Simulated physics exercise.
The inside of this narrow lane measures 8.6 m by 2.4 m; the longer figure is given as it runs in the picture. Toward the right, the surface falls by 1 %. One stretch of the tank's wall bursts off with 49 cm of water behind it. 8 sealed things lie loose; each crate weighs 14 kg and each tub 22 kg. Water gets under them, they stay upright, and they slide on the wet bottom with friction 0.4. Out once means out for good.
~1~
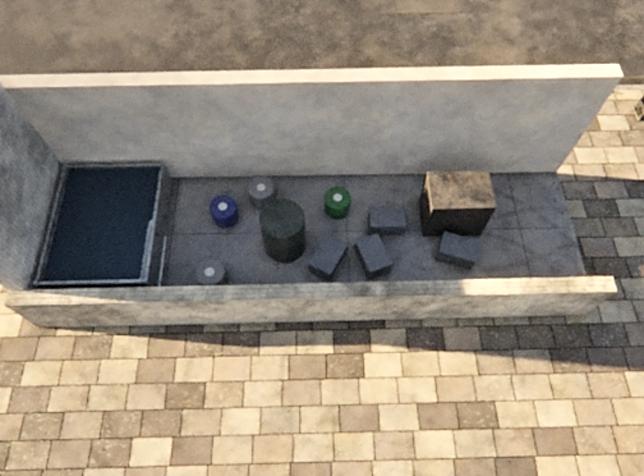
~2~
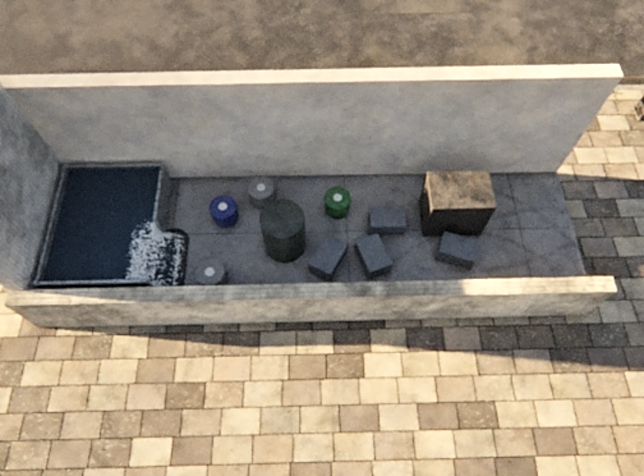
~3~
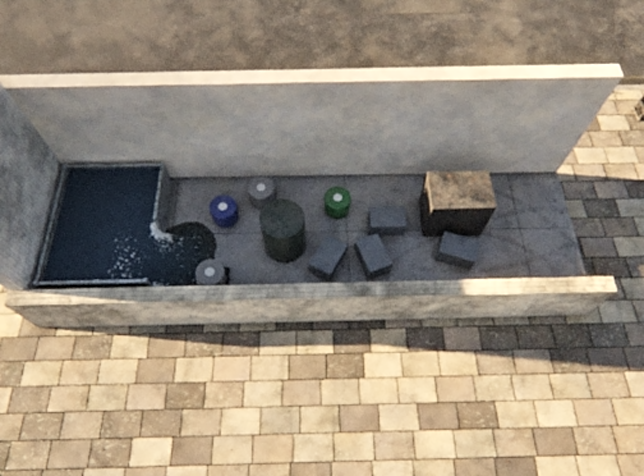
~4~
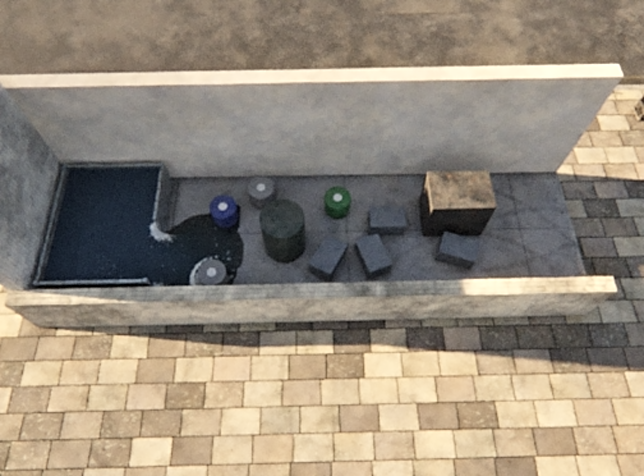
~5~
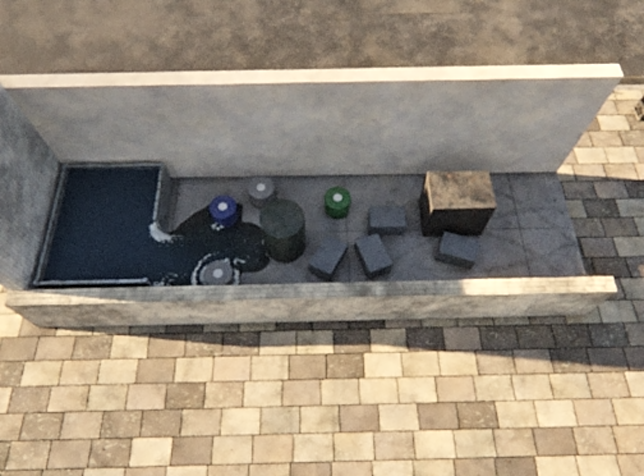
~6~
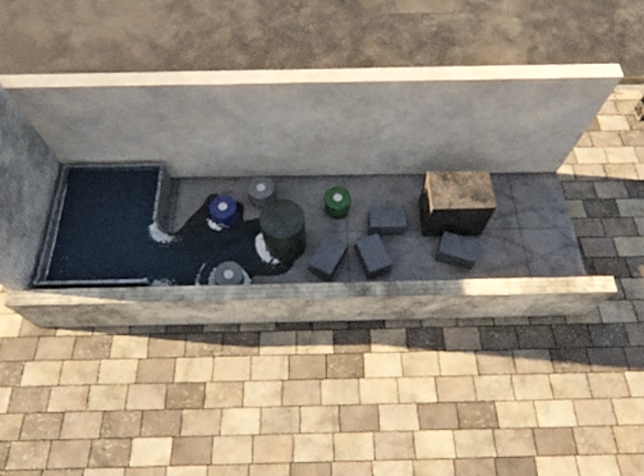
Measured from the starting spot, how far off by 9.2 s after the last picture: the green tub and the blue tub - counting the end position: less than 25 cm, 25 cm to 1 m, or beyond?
First the green tub, which remains about in place, then the blue tub, which remains about in place.
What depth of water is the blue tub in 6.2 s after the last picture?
Roughly 5 cm deep.
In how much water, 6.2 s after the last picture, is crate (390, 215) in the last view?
About 5 cm.
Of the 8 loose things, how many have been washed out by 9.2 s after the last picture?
The count by then is 3.
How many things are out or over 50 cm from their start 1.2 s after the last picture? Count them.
By then the count is 2.
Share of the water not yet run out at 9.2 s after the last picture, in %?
Roughly 58 percent.
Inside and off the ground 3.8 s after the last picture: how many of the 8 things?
At that point I count 3.
Then, 1.2 s after the last picture the green tub is near (337, 198), 0.0 m from its start, aground; the blue tub is near (223, 207), 0.0 m from its start, aground; 0 of 8 are out; 0 afloat.
Then, 3.8 s after the last picture the green tub is near (337, 198), 0.0 m from its start, aground; the blue tub is near (223, 207), 0.0 m from its start, aground; 1 of 8 are out; 3 afloat.
Then, 6.2 s after the last picture the green tub is near (337, 198), 0.0 m from its start, aground; the blue tub is near (223, 207), 0.0 m from its start, aground; 3 of 8 are out; 1 afloat.
Then, 9.2 s after the last picture the green tub is near (337, 198), 0.0 m from its start, aground; the blue tub is near (223, 207), 0.0 m from its start, aground; 3 of 8 are out; 0 afloat.
